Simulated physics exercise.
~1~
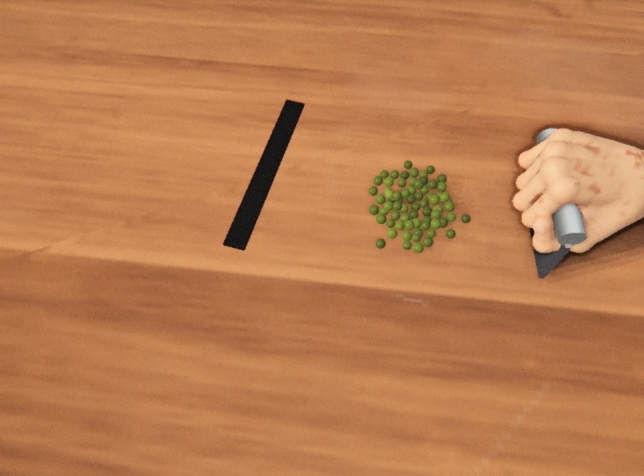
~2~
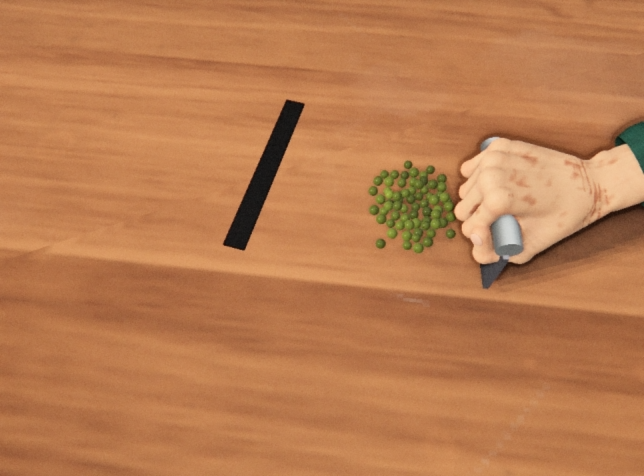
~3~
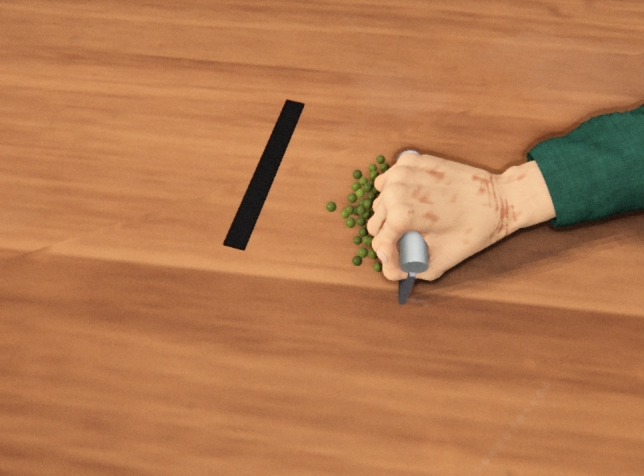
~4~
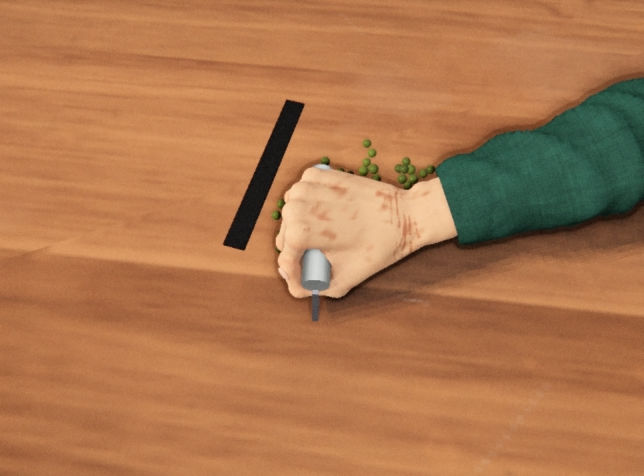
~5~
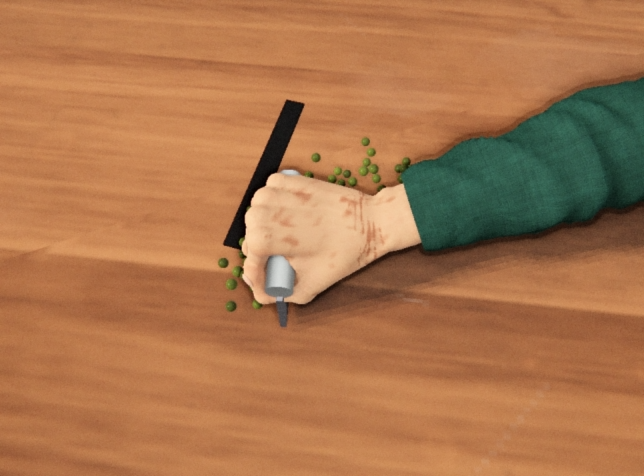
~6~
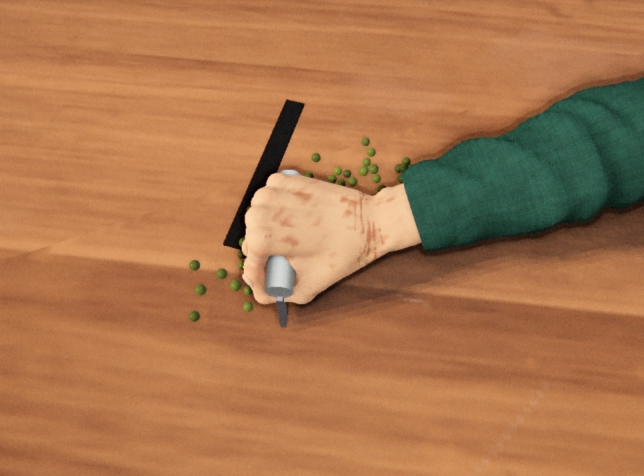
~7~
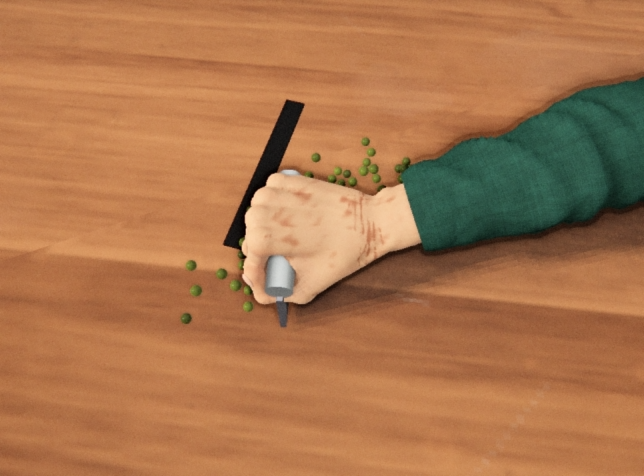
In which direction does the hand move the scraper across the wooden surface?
The hand moves the scraper to the left, toward the black strip.
A hand pushes a scraper left through small olives, scattering them beside a black strip.
